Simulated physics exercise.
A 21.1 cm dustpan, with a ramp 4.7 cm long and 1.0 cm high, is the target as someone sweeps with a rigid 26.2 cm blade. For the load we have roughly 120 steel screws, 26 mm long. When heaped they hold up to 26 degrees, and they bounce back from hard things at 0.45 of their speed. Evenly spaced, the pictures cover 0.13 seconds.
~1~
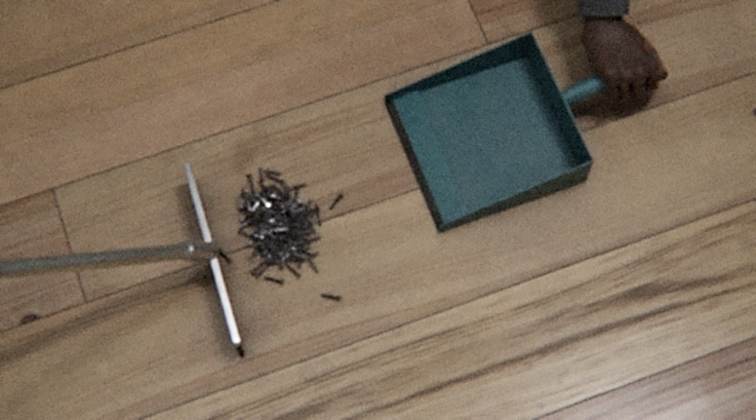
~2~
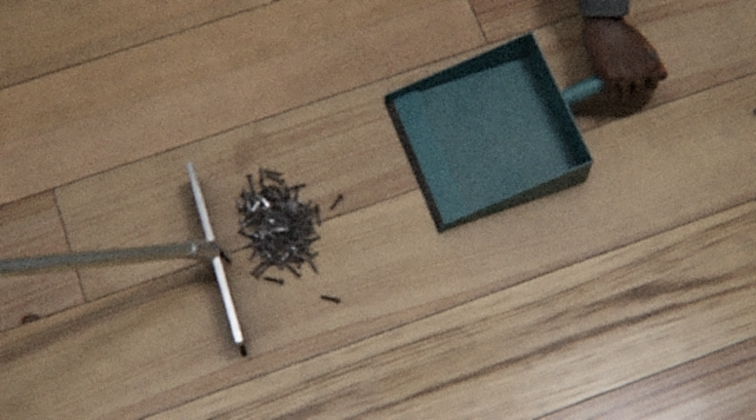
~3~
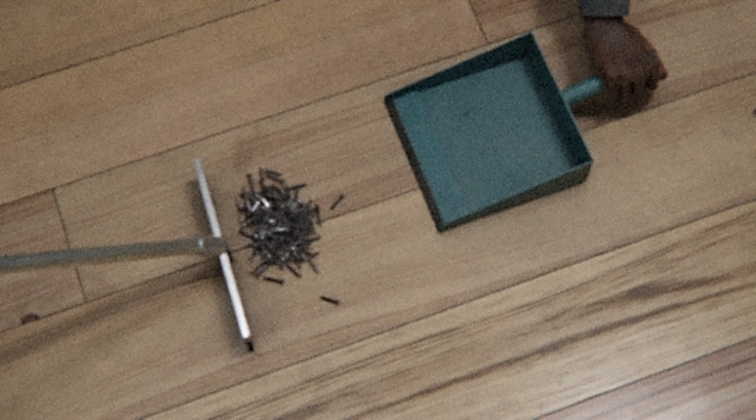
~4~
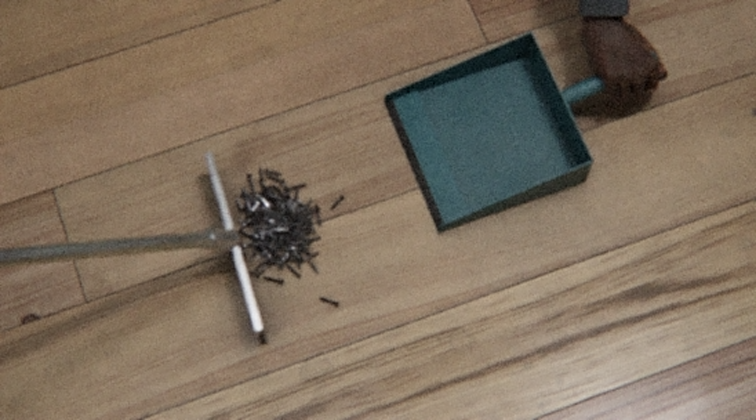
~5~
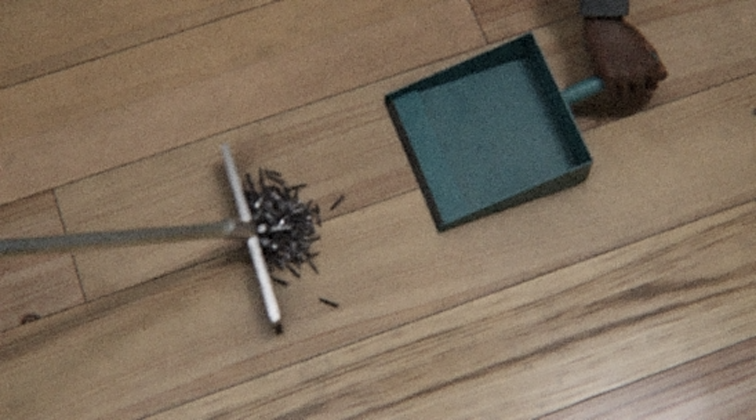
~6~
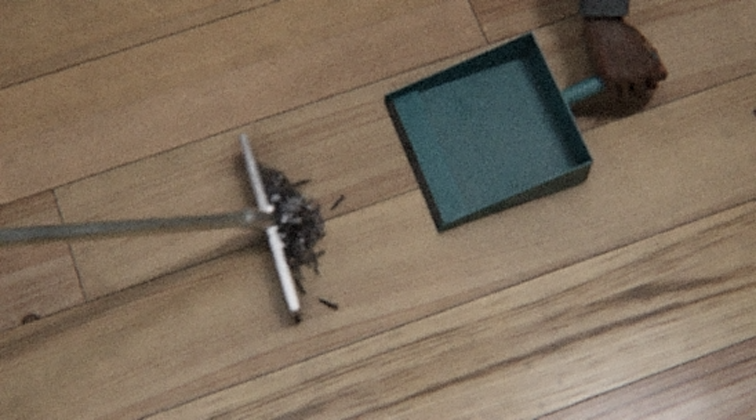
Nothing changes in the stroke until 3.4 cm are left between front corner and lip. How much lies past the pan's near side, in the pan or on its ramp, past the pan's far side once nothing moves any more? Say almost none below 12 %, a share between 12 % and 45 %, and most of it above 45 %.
One by one: Past the pan's near side: Odds are it gets a meagre share. In the pan or on its ramp: Odds are it gets a generous share. Past the pan's far side: Odds are it gets a meagre share.
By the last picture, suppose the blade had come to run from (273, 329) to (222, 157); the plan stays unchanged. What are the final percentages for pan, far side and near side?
Split: Pan = 30, far = 0, near = 5.
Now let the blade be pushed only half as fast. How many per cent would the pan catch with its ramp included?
Then near 25 in a hundred.
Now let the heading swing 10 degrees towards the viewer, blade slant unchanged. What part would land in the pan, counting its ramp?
My guess is some 65 percent.
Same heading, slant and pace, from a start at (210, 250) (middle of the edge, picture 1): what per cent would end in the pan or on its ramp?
Roughly 60 percent, ramp included.
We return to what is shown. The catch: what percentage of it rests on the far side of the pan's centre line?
Some 60 per cent.
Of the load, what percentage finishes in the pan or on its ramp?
Share at rest: Approx. 65 per cent.
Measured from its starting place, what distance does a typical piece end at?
Roughly 22 cm.
Then, 0.09 s after the last picture, middle of the blade 11 cm from the lip; 0 % over the lip, far side 0 %, near side 5 %.
Then, 0.15 s after the last picture, middle of the blade 6 cm from the lip; 0 % over the lip, far side 0 %, near side 5 %.
Then, 0.35 s after the last picture, middle of the blade 4 cm from the lip; 65 % over the lip, far side 0 %, near side 5 %.
In the end, near side 5 %, pan 65 %, far side 0 %, in front of the lip or behind the blade 30 %.
